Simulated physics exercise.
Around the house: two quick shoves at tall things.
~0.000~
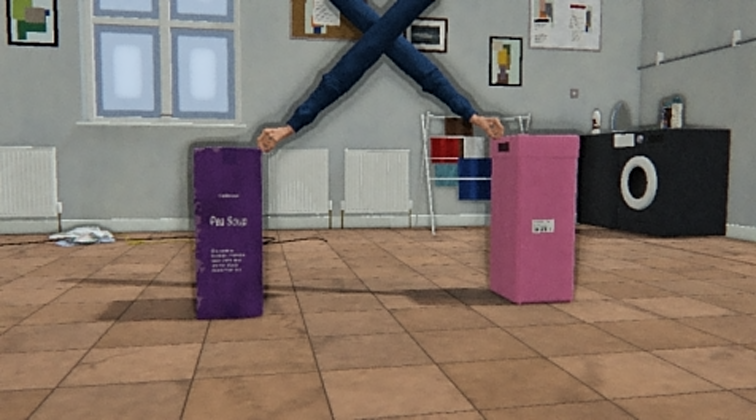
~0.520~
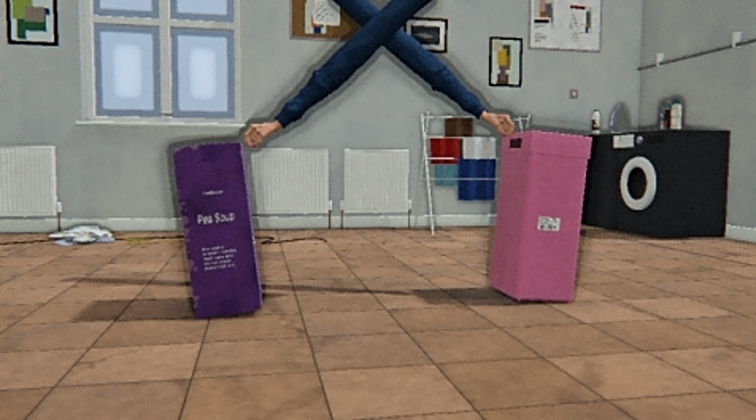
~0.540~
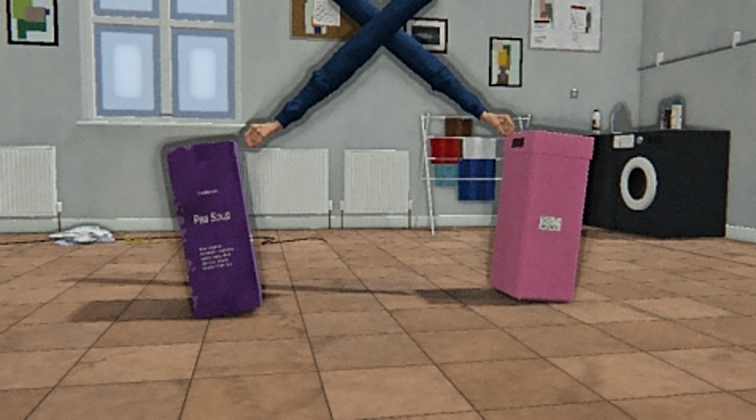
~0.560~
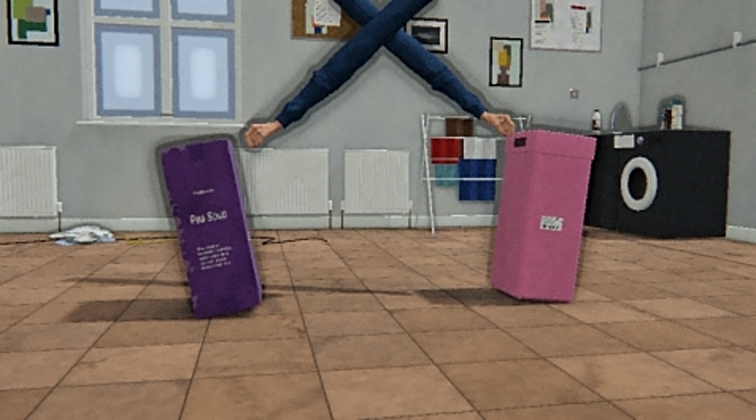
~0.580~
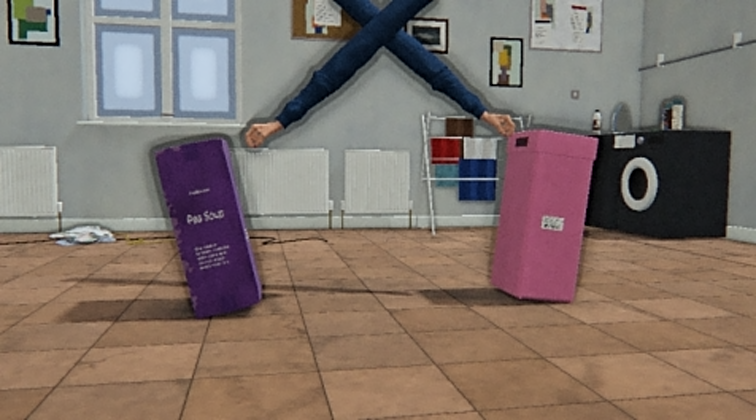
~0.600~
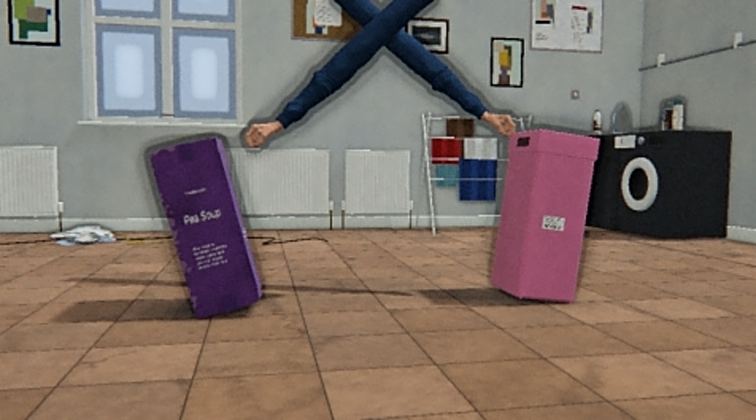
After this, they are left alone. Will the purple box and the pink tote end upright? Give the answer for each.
Observed: Purple box ends up tipped over, pink tote recovers and stands.
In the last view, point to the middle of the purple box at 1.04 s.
Its middle will be near (139, 247).
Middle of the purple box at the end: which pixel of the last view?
The middle ends up near (113, 282).
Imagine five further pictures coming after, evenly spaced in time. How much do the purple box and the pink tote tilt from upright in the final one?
They'd lean some 25° and 8° from upright.
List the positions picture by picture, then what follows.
The first picture shows purple box (231, 230) upright; pink tote (531, 217) upright.
The second picture shows purple box (221, 227) 7° off upright; pink tote (537, 216) 5° off upright.
The third picture shows purple box (218, 226) 9° off upright; pink tote (538, 215) 6° off upright.
The fourth picture shows purple box (215, 225) 11° off upright; pink tote (540, 215) 6° off upright.
The fifth picture shows purple box (212, 225) 13° off upright; pink tote (541, 215) 7° off upright.
The sixth picture shows purple box (210, 225) 15° off upright; pink tote (541, 215) 7° off upright.
After 0.84 s, purple box 35° off upright near (179, 227); pink tote upright near (534, 218).
After 1.04 s, purple box 62° off upright near (139, 247); pink tote 4° off upright near (527, 217).
In the end (2.0 s), the purple box topples, near (113, 282); the pink tote settles on its feet, near (532, 219).
